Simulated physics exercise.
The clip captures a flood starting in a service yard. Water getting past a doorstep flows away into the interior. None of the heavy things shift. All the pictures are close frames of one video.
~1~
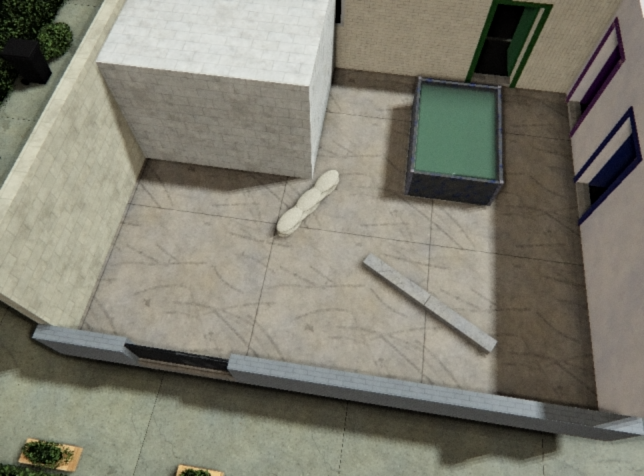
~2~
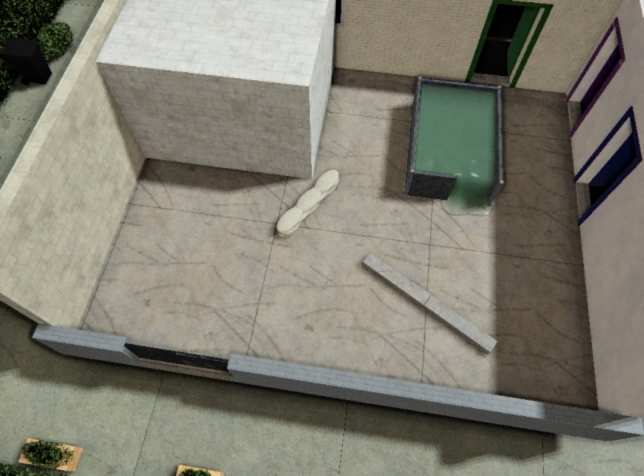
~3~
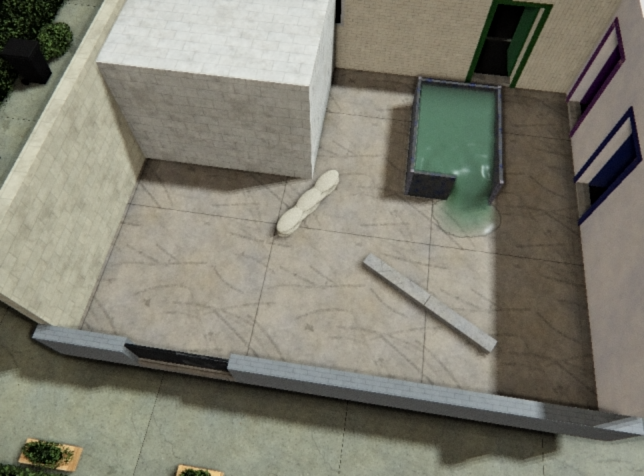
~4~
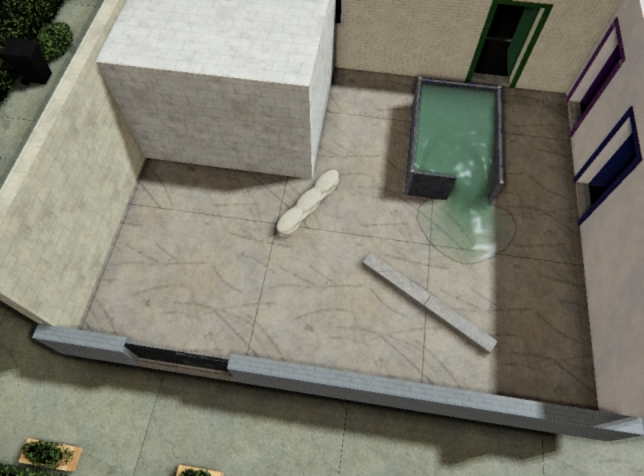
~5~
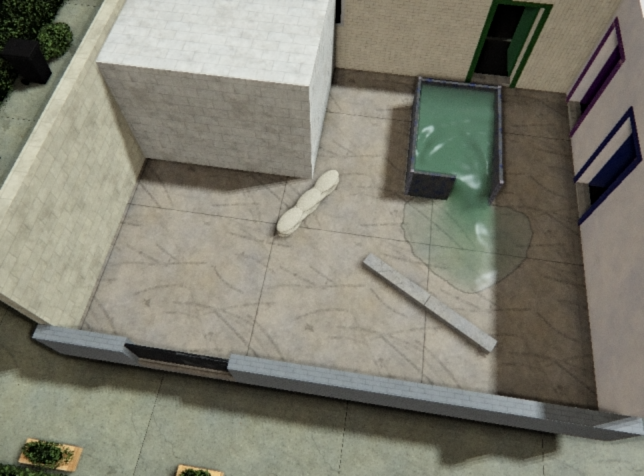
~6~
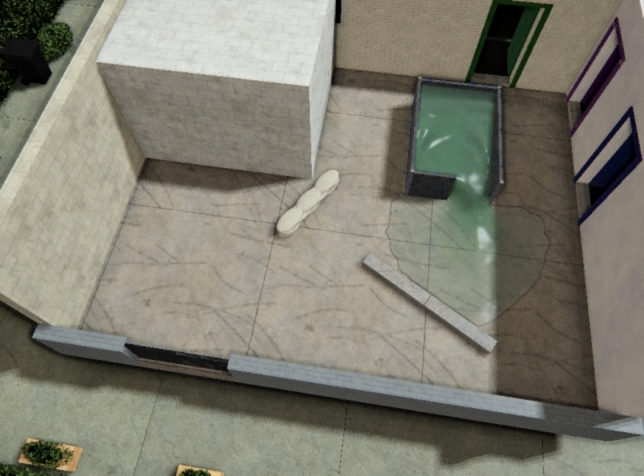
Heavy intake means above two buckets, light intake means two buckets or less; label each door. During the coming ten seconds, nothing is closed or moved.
Labels: Blue door: Light, green door: Light, purple door: Light.
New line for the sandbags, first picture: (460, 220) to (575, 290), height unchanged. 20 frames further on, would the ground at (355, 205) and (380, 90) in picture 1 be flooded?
In order, I'd expect soaked and then high and dry.
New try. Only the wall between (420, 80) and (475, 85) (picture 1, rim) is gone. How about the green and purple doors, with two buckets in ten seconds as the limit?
Looking at each: The green one admits more, while the purple one admits more.
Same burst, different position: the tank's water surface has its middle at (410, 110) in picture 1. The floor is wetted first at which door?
That would be the door marked blue, I think.
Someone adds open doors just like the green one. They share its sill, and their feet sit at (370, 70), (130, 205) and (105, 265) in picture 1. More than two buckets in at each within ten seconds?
Sure - the first stays short, the second stays short, the third stays short.
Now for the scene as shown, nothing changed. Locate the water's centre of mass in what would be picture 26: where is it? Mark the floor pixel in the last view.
Close to (468, 233), I reckon.
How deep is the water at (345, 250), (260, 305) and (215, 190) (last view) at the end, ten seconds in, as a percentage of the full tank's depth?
About 6, 6, 2 %.
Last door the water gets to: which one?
That would be the green-painted one.
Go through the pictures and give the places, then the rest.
In the first frame, the open tank at (457, 130) is whole and still.
In the second frame, the front is at (445, 206), out from the gap at (470, 194).
In the third frame, water pours out at (470, 195) and has run to (459, 234).
In the fourth frame, water pours out at (470, 195) and has run to (462, 259).
In the fifth frame, the front is at (468, 289), out from the gap at (470, 195).
In the sixth frame, water pours out at (470, 195) and has run to (474, 321).
A moment on, water covers 20 % of the floor; the blue door not reached, the green door not reached, the purple door not reached.
Next, water covers 25 % of the floor; the blue door not reached, the green door not reached, the purple door not reached.
Then, water covers 30 % of the floor; the blue door wet at the sill, nothing in, the green door not reached, the purple door not reached.
Later, water covers 60 % of the floor; the blue door wet at the sill, nothing in, the green door not reached, the purple door not reached.
In the end, water covers 90 % of the floor; the blue door wet at the sill, nothing in, the green door wet at the sill, nothing in, the purple door wet at the sill, nothing in.
